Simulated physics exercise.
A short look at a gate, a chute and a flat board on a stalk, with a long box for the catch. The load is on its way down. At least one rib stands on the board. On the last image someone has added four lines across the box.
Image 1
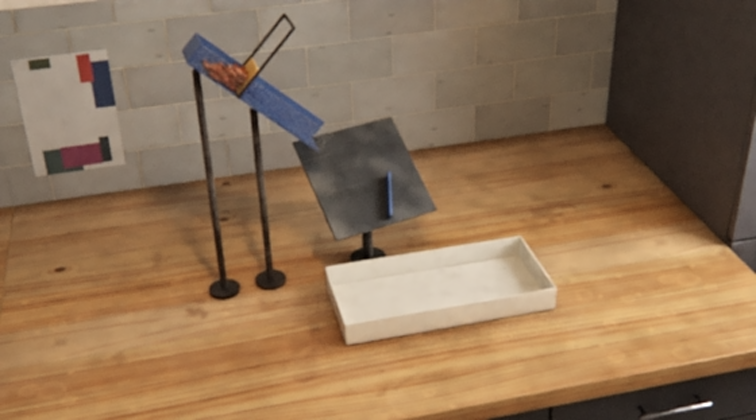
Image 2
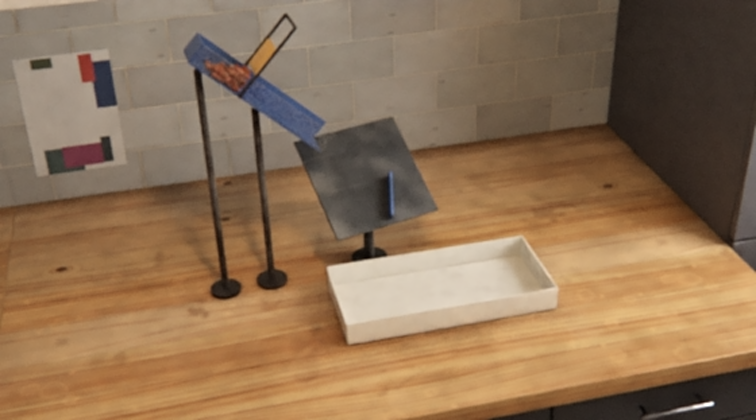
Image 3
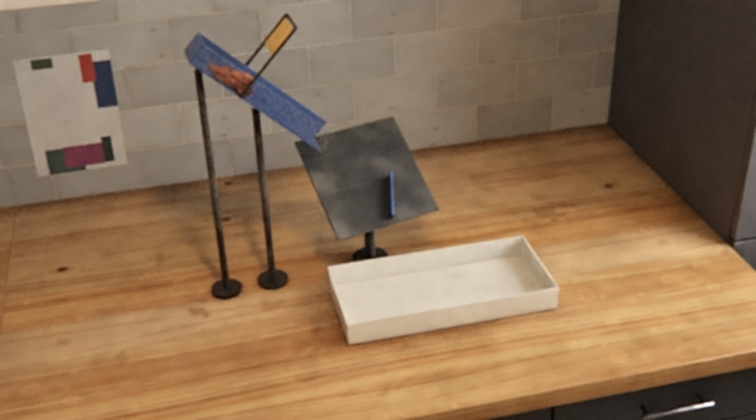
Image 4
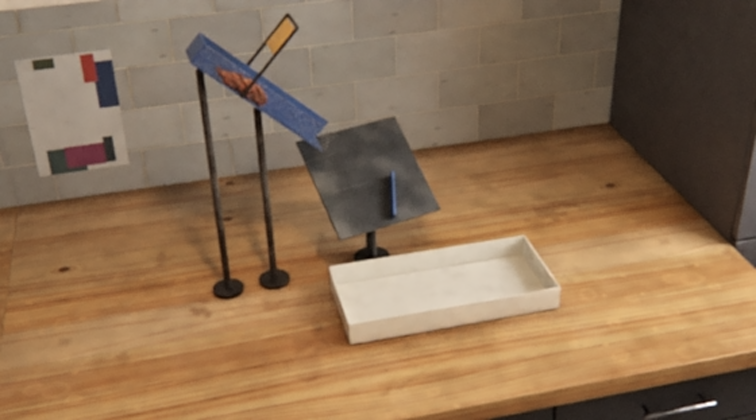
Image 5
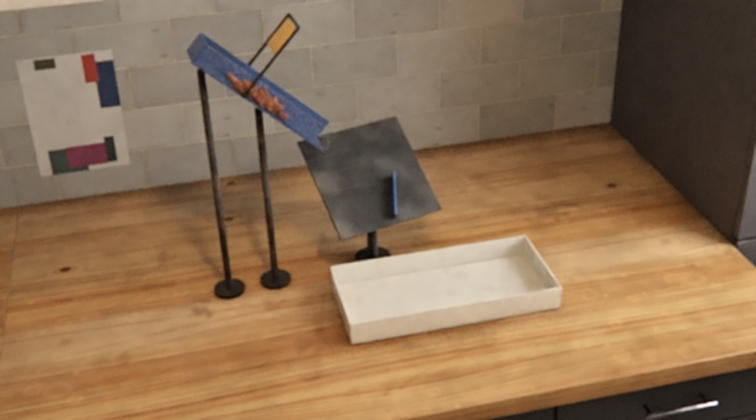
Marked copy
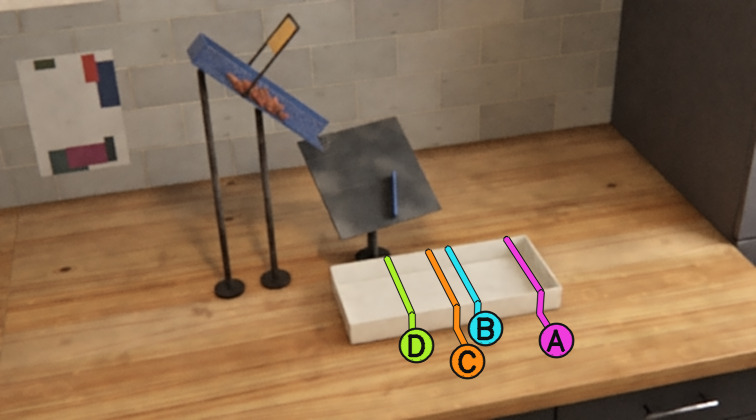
In this clip, reddish-orange pellets sit in a raised blue chute above a dark tilted board and an empty white box; an orange gate panel slides up within its frame, and the pellets slide partway down to the right.
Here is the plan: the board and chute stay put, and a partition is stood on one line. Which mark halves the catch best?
Choose D.
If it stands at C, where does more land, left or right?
Left.
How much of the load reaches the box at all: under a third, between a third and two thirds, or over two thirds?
It is over two thirds.
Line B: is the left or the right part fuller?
The left side.
On the marked copy, line A crosses the front rim at (540, 291); line B crosses the front rim at (477, 302); line C crosses the front rim at (456, 306); line D crosses the front rim at (411, 313).
With A, of what is caught, every piece on the left of the divider, not one piece on the right.
With B, of what is caught, almost all on the left of the divider, just a few on the right.
With C, of what is caught, almost all on the left of the divider, about a tenth on the right.
With D, of what is caught, roughly half on the left of the divider, roughly half on the right.
